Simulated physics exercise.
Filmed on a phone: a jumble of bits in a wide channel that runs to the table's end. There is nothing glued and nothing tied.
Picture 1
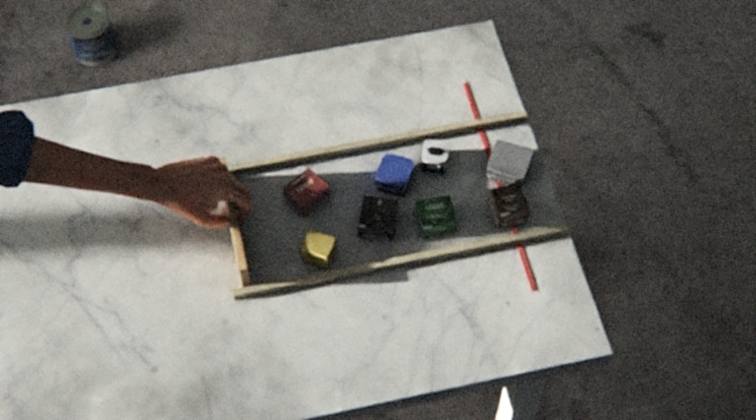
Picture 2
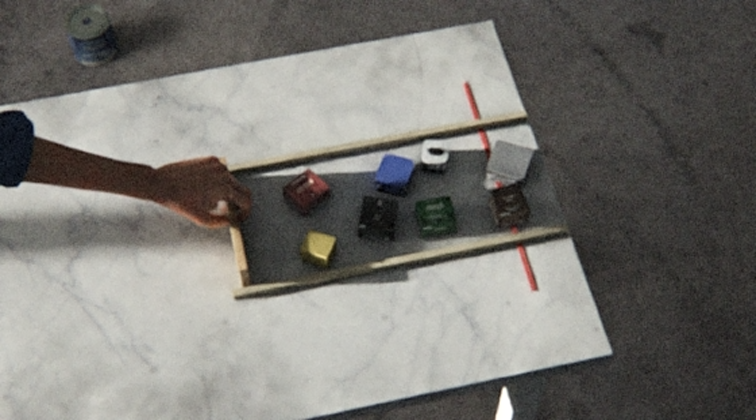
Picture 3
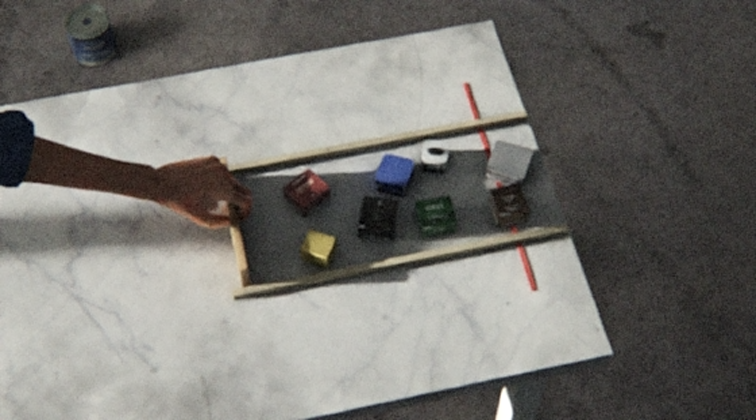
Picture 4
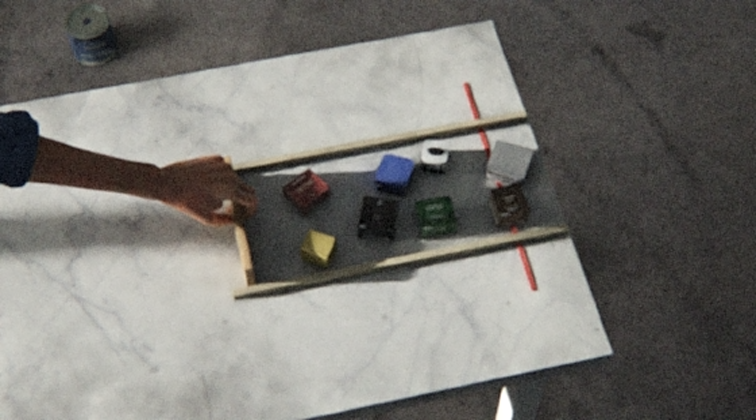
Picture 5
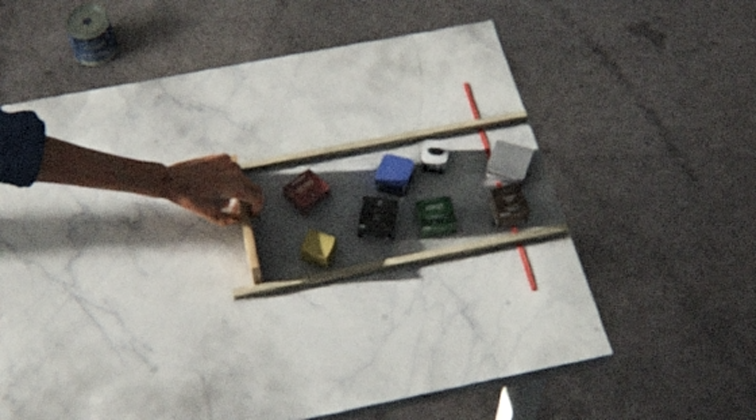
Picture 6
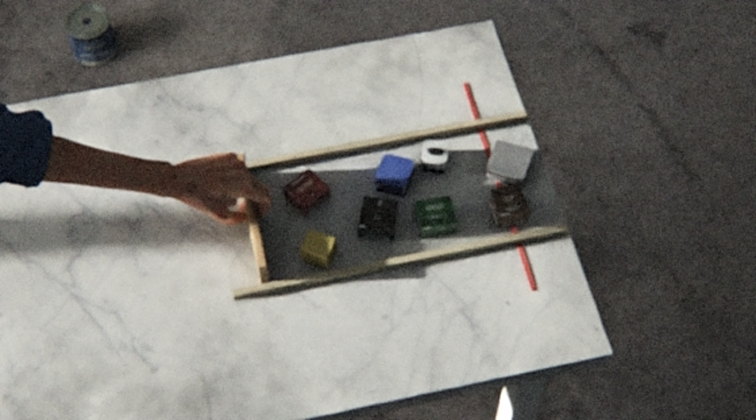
The video shows a hand holding a wooden board at the left end of a channel containing small coloured blocks, first keeping it nearly still, then sliding it slightly right while the blocks stay in place.
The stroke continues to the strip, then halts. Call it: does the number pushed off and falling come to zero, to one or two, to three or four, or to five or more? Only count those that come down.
It comes to three or four.
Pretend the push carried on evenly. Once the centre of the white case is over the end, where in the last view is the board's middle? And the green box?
The middle is at (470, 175) when it's the white case, and at (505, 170) when it's the green box.
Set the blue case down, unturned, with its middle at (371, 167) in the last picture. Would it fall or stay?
Result: It remains there.
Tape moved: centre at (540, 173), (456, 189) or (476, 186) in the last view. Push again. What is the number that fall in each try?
The counts: 8, 0 and 2.
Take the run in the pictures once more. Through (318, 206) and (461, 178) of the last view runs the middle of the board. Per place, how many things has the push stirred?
The counts are 2 and 8.
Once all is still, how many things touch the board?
The count in contact is 2.
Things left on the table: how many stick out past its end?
It comes to 3.
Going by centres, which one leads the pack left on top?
The blue case finishes closest.
Early on, none off yet; grey case at rest near (509, 164); brown box at rest near (509, 206); white case at rest near (437, 157).
Finally, the number that fall off is three or four; lost, white case, brown box and grey case.
